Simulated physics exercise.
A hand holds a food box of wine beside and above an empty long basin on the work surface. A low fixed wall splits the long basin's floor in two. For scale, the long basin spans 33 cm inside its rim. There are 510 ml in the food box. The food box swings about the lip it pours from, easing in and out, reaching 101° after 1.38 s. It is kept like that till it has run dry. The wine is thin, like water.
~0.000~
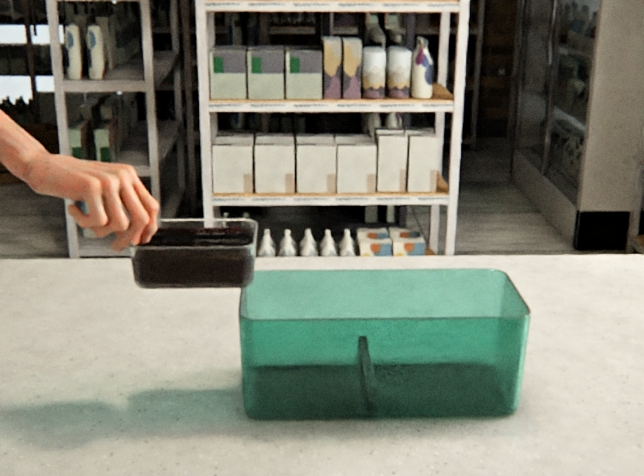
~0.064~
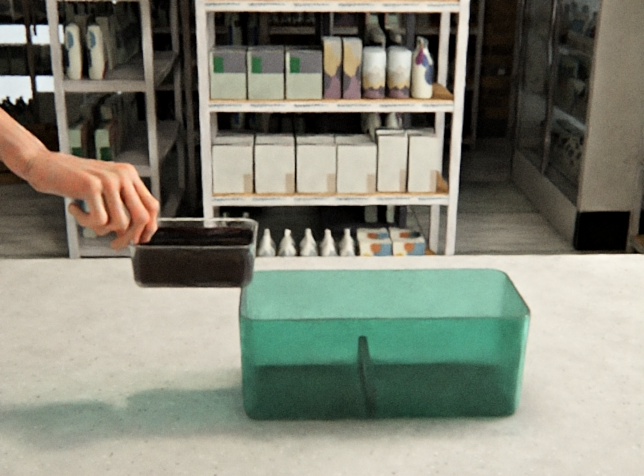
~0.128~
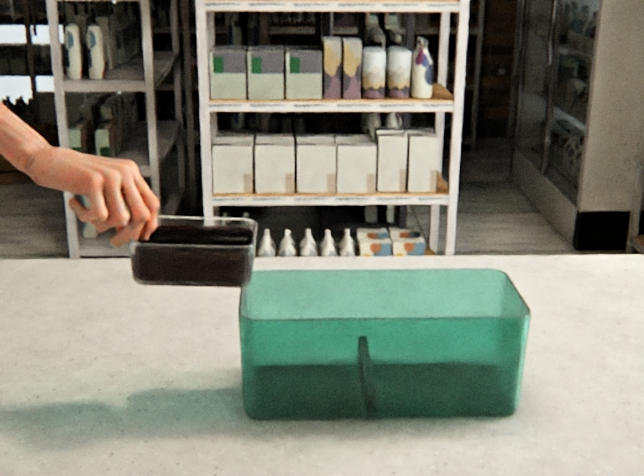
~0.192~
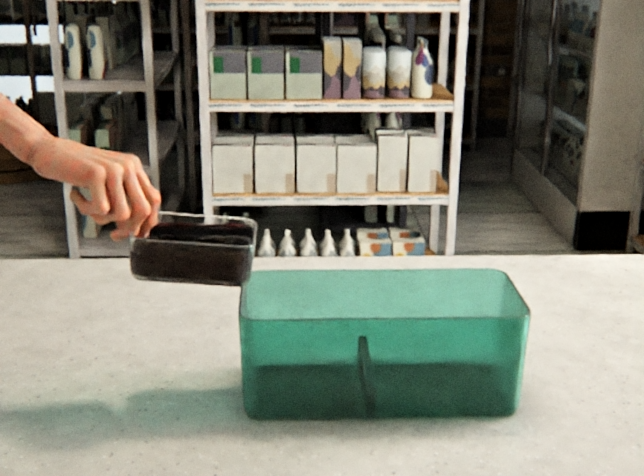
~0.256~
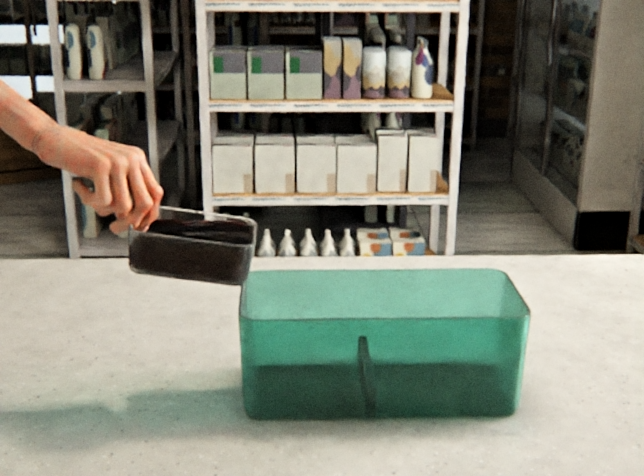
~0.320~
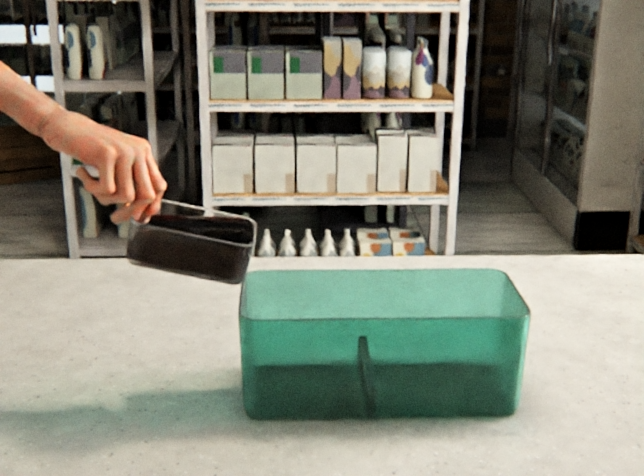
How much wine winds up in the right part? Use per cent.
Roughly 8 per cent is past the wall.
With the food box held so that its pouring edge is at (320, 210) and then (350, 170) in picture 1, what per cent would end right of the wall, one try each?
In turn about 80 and 95 per cent.
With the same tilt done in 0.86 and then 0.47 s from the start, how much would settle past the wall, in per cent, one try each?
In turn about 15 and 30 per cent.
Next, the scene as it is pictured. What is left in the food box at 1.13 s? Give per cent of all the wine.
Near 6 in a hundred.
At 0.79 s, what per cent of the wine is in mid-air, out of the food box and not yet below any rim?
Some 34 per cent.
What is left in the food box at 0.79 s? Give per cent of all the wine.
Some 30 per cent.
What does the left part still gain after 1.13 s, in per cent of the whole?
About 10 per cent.
After 0.79 s the tilt is 62° and 30 per cent is still to pour, 35 is left of the wall and 0 right of it.
After 1.13 s the tilt is 93° and 6 per cent is still to pour, 83 is left of the wall and 6 right of it.
After 1.49 s the tilt is 101° and 0 per cent is still to pour, 92 is left of the wall and 7 right of it.
After 1.88 s the tilt is 101° and 0 per cent is still to pour, 92 is left of the wall and 8 right of it.
In the end 92 per cent lies left of the wall, 8 right of it and 0 outside.
